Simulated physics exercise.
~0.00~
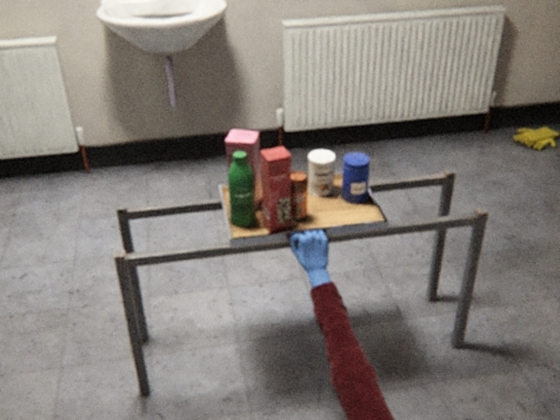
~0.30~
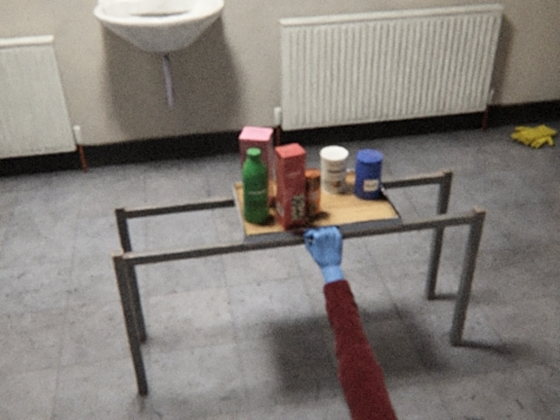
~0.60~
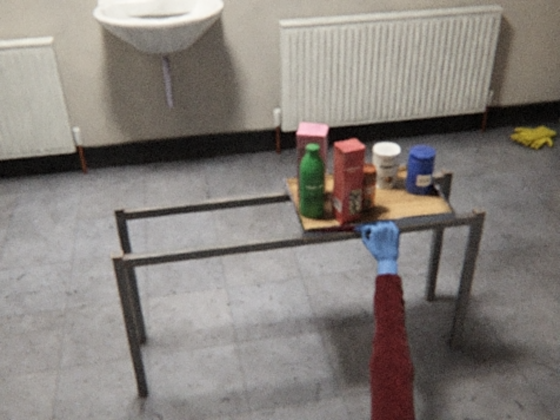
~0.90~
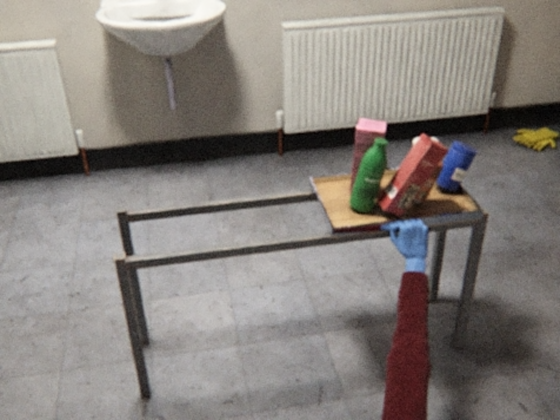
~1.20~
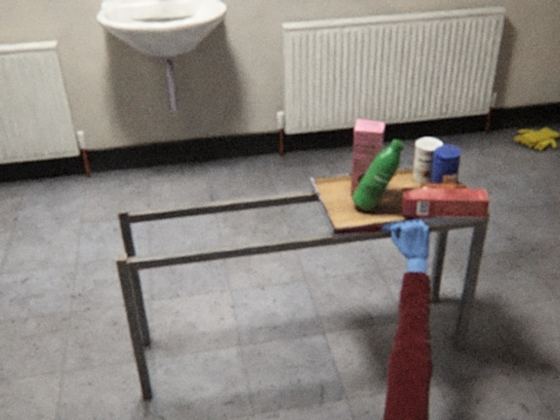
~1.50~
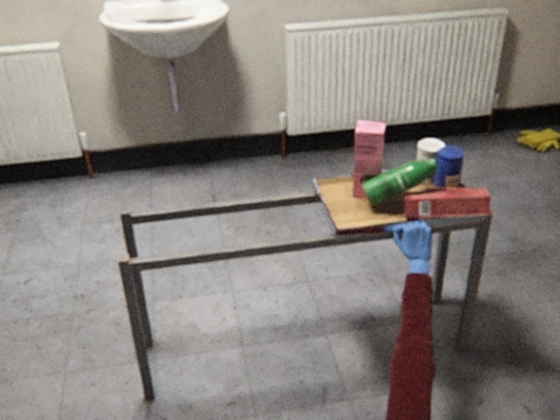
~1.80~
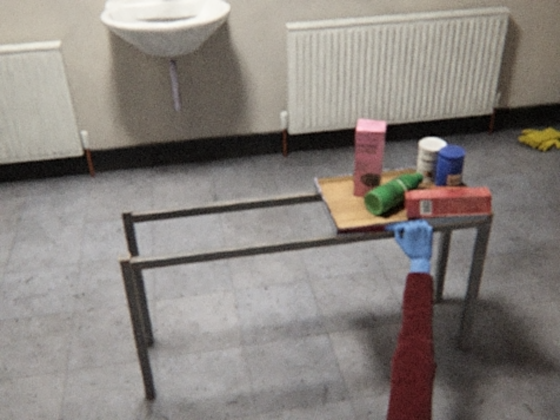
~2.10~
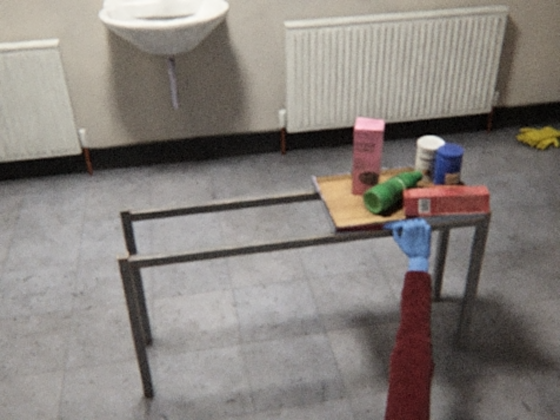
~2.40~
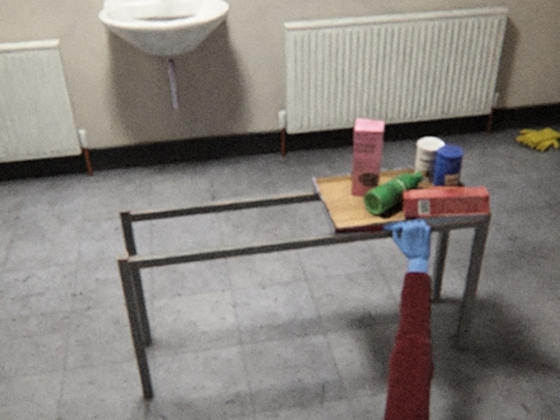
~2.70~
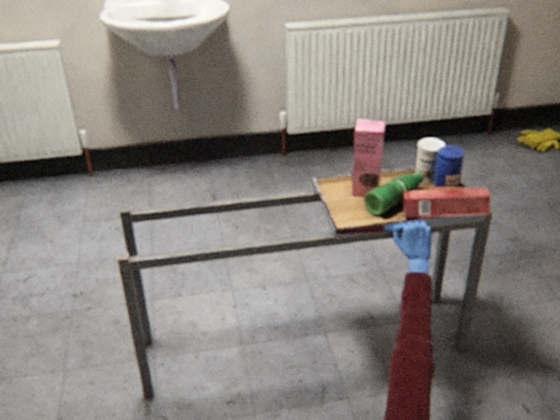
A wooden tray holding cartons, a green bottle and small containers slides right along a metal frame, pushed by a blue-gloved hand, and stops at the right end. The red carton topples, then the green bottle, and both lie on the tray while the pink carton stays upright.
